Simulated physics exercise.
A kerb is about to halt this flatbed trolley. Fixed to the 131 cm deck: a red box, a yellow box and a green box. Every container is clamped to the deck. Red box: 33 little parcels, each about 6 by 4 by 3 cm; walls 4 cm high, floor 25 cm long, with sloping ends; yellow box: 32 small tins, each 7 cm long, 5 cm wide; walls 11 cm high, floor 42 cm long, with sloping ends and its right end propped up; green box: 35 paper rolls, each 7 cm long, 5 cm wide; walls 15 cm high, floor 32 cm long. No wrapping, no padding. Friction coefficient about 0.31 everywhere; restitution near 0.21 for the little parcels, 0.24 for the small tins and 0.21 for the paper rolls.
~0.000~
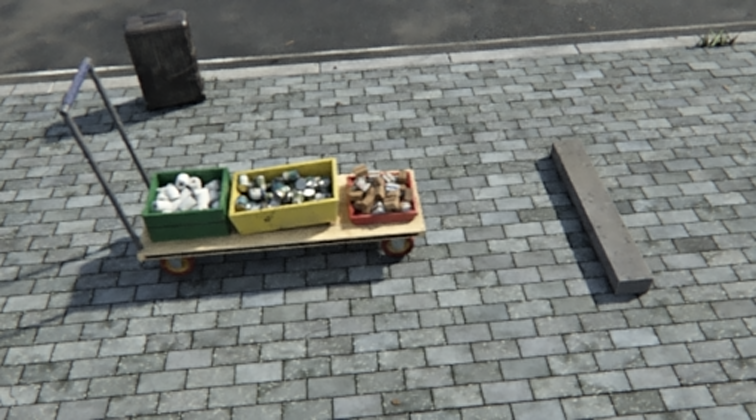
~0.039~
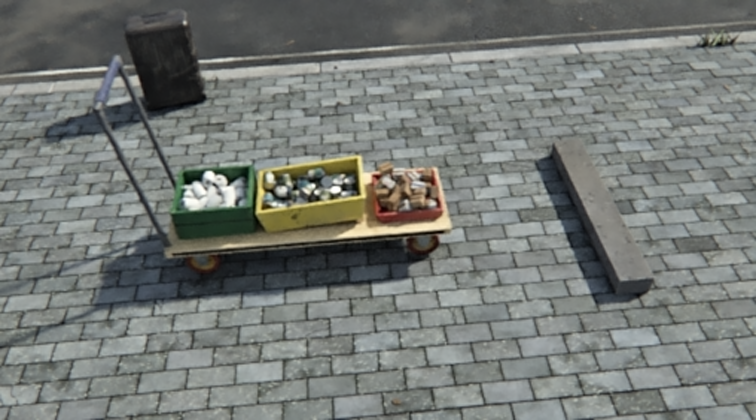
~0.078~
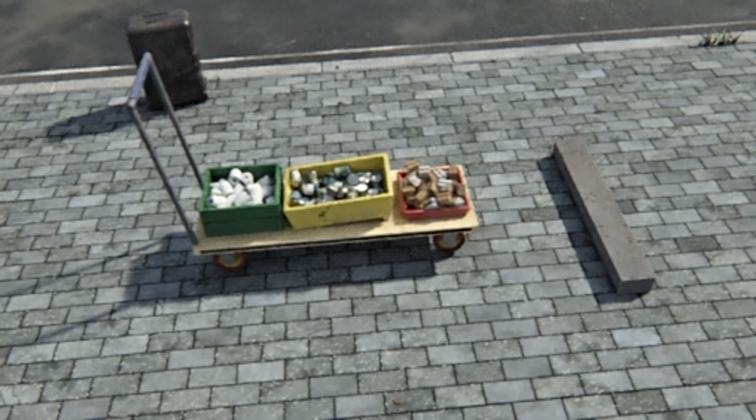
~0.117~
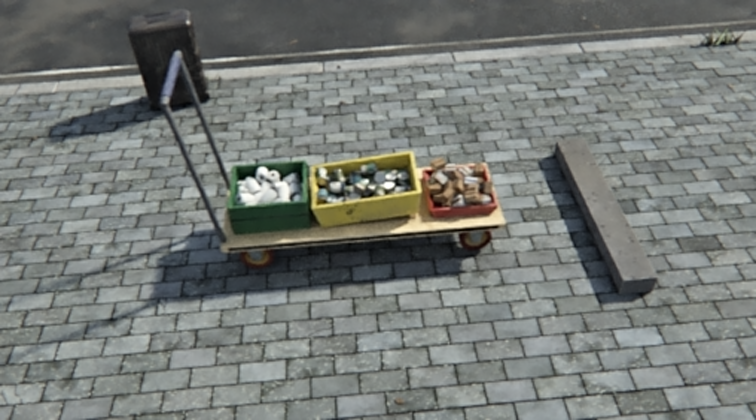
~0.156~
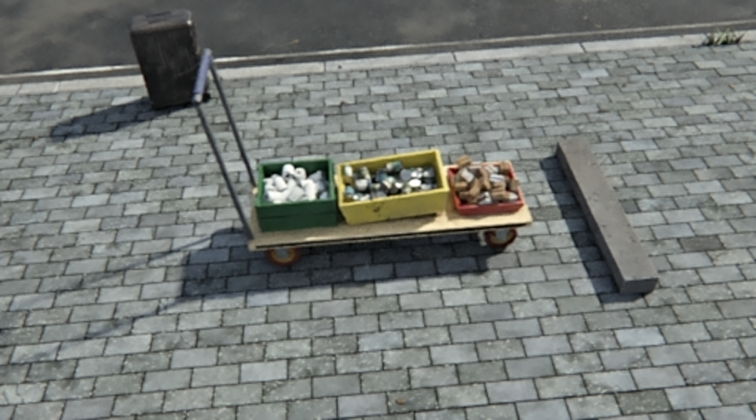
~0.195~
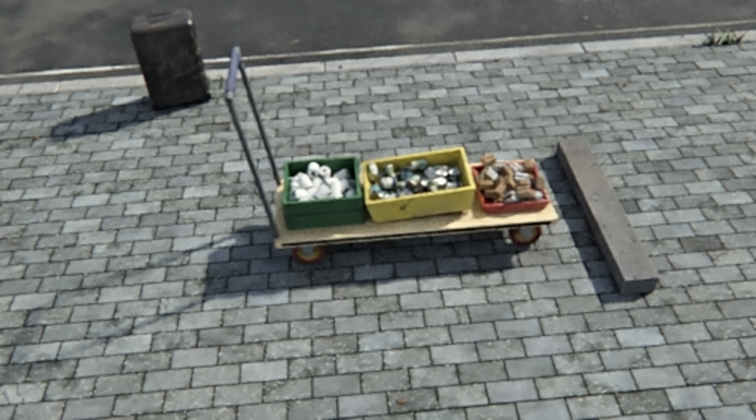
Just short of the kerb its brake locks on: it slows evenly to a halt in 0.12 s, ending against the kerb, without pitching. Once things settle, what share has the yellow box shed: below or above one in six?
Out of the yellow box go less than a sixth of the small tins.
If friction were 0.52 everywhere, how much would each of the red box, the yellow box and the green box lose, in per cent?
In that case red box 50, yellow box 0, green box 10 per cent.
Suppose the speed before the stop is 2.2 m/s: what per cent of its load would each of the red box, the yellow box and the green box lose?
Then red box 30, yellow box 0, green box 0 per cent.
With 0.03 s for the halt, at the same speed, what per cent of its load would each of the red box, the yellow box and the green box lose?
In that case red box 60, yellow box 10, green box 10 per cent.
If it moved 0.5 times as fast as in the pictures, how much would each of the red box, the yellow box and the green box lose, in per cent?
In that case red box 10, yellow box 0, green box 0 per cent.
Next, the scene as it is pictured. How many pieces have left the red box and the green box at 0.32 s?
About: Red box 2, green box 0.
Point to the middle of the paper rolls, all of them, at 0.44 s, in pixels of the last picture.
At about (390, 189).
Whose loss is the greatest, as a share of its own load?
The red box.
After 0.22 s, braking starts.
After 0.32 s, the red box is down by 2 of 33, the yellow box has all 32 and the green box has all 35.
After 0.44 s, the red box is down by 12 of 33, the yellow box has all 32 and the green box is down by 1 of 35.
After 0.67 s, the red box is down by 17 of 33, the yellow box has all 32 and the green box is down by 1 of 35.
When it is over (at 1.18 s), the red box is down by 18 of 33, the yellow box has all 32 and the green box is down by 2 of 35. Asked share, 0 of 32, 0 per cent.
